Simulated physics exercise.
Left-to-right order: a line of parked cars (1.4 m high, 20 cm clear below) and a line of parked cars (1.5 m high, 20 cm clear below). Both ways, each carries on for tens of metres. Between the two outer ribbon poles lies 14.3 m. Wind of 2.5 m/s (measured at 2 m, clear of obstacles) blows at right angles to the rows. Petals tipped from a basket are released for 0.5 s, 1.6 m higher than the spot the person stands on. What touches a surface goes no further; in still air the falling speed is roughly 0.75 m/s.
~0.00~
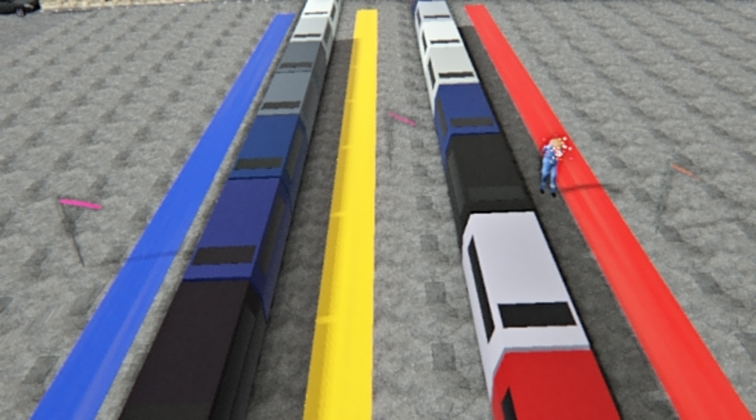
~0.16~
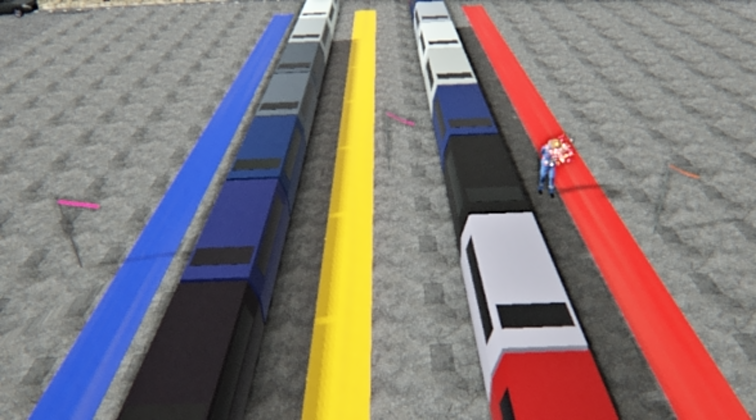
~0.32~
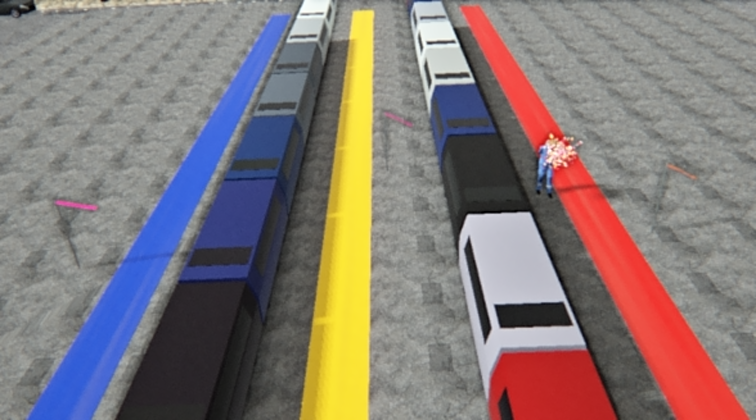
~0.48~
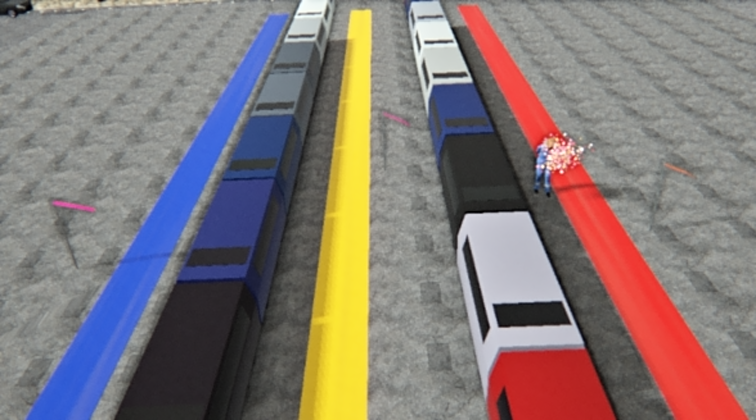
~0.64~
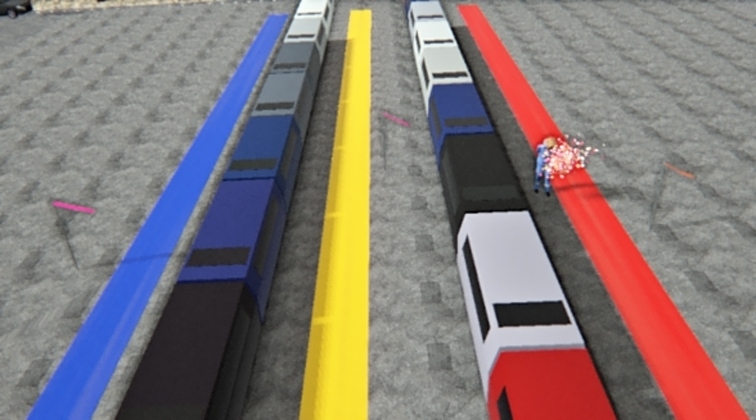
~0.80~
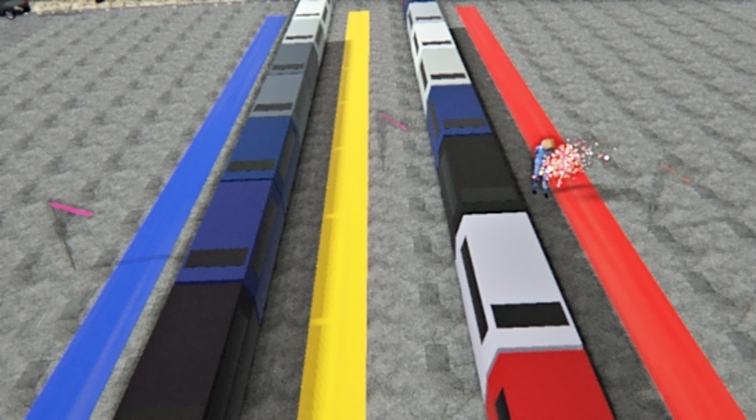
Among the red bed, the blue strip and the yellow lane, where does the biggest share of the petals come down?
The biggest share falls on the red one.
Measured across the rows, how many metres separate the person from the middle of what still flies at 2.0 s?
It is around 0.5 m.
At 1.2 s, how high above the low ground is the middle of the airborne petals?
The middle sits roughly 1.0 m above the low ground.
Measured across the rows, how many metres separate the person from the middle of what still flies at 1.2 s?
0.5 m.
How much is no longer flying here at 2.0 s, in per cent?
I'd put it at around 15 per cent.
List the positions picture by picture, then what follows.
The left ribbon ends at (100, 207), leaning 75 degrees to the right, the petals in the air span x = 550 to 565 around y = 150 and it comes from (558, 149), in the first picture.
The right ribbon ends at (699, 177), leaning 65 degrees to the right, the petals in the air span x = 550 to 570 around y = 150, the yellow one passes (349, 242), the red one passes (605, 232) and the blue one passes (155, 249), in the second picture.
The inner ribbon ends at (412, 125), leaning 60 degrees to the right, the petals in the air span x = 550 to 570 around y = 155 and the top of the left line of parked cars crosses (253, 171), in the third picture.
The left ribbon ends at (94, 210), leaning 75 degrees to the right, the petals in the air span x = 545 to 580 around y = 155, the yellow one passes (348, 194), the red one passes (573, 184) and the blue one passes (177, 202), in the fourth picture.
The right ribbon ends at (694, 177), leaning 60 degrees to the right and the petals in the air span x = 550 to 580 around y = 160, in the fifth picture.
The inner ribbon ends at (407, 128), leaning 55 degrees to the right, the petals in the air span x = 545 to 585 around y = 165 and the top of the right line of parked cars crosses (476, 158), in the sixth picture.
After 1.2 s, 0 % lies on the yellow lane, 0 % on the red bed and 0 % on the blue strip; 0 % has touched down or left; the middle of what still flies is 1.0 m above the low ground, near (567, 173).
After 2.0 s, 0 % lies on the yellow lane, 4 % on the red bed and 0 % on the blue strip; 17 % has touched down or left; the middle of what still flies is 0.5 m above the low ground, near (566, 186).
After 3.5 s, 0 % lies on the yellow lane, 33 % on the red bed and 0 % on the blue strip; 82 % has touched down or left; the middle of what still flies is 0.2 m above the low ground, near (578, 197).
After 8.0 s, 0 % lies on the yellow lane, 41 % on the red bed and 0 % on the blue strip; 100 % has touched down or left.
After 45.0 s, 0 % lies on the yellow lane, 41 % on the red bed and 0 % on the blue strip; 100 % has touched down or left.
